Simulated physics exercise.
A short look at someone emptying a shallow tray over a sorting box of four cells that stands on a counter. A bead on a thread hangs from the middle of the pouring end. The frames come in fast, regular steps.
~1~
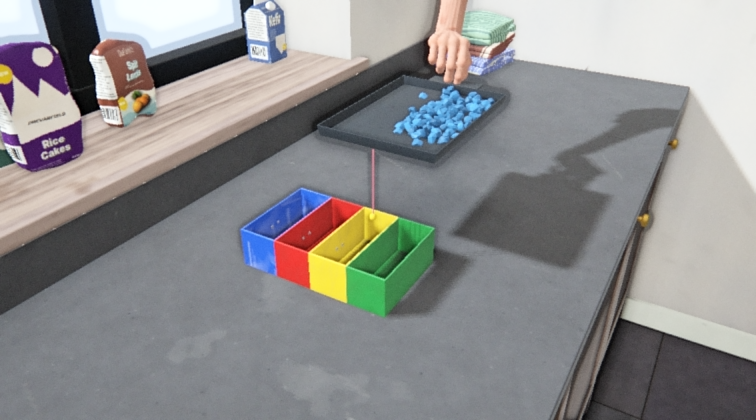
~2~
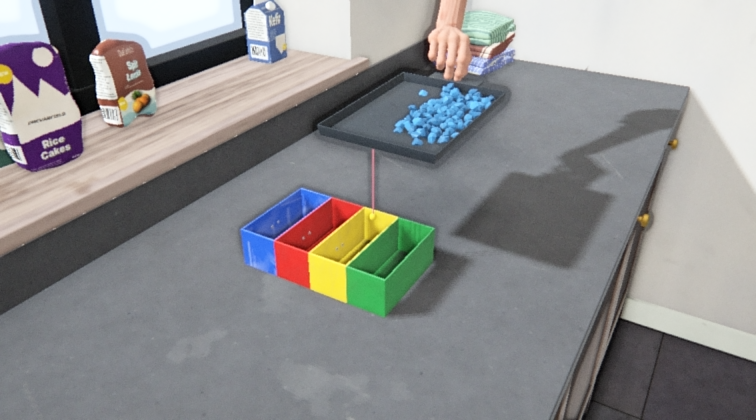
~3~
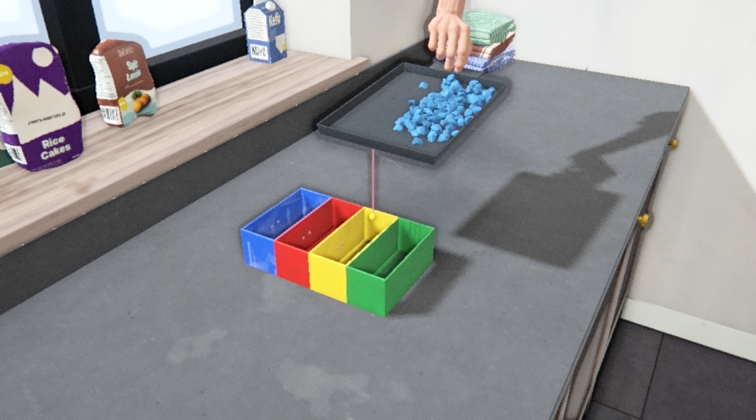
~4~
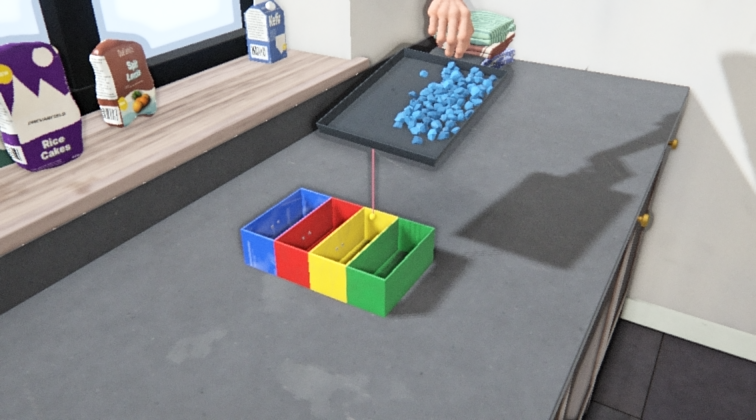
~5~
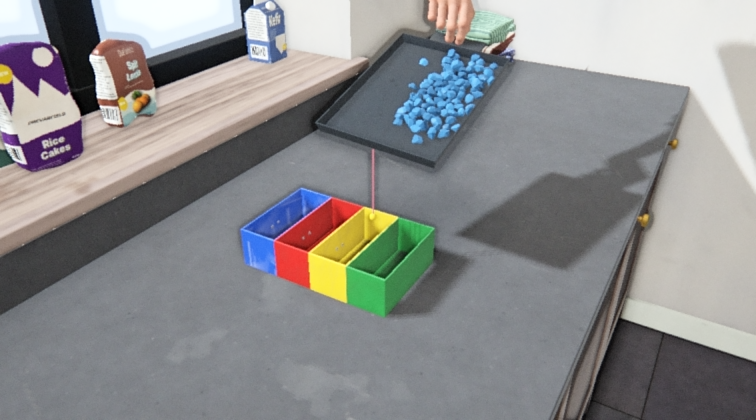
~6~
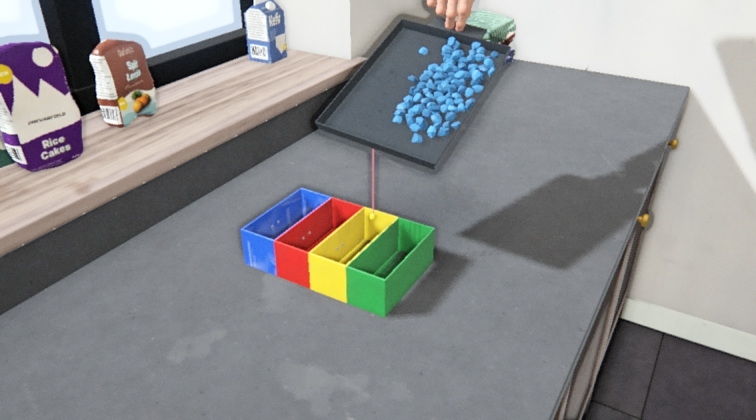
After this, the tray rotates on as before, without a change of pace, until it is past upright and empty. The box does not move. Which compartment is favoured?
The green cell gets the most.
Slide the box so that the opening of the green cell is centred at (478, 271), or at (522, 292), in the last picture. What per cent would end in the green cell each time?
In turn 0 and 0 in a hundred.
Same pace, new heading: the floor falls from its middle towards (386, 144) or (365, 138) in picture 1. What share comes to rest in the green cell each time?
In turn 40 and 10 in a hundred.
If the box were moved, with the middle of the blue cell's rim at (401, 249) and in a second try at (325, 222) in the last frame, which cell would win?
In turn: That blue cell; yellow.
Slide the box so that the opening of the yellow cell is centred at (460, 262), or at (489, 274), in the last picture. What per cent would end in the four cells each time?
In turn 90 and 70 in a hundred.
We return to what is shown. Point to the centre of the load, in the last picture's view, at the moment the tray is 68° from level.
Around (412, 145).
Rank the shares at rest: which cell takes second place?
It is the yellow cell.
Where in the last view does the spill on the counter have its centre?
At about (424, 315).
Just after the last frame, tray tipped steeply; the larger part on the tray; about a tenth falling or outside the box.
A moment on, tray tipped past a quarter turn; about a tenth on the tray; roughly a third in the green cell; about a tenth in the yellow cell; roughly a third falling or outside the box.
Further on, tray tipped past a quarter turn; roughly half in the green cell; about a tenth in the yellow cell; roughly a third falling or outside the box.
When it is over, tray tipped past a quarter turn; roughly half in the green cell; about a tenth in the yellow cell; not one in the red cell; not one in the blue cell; roughly a third outside the box.
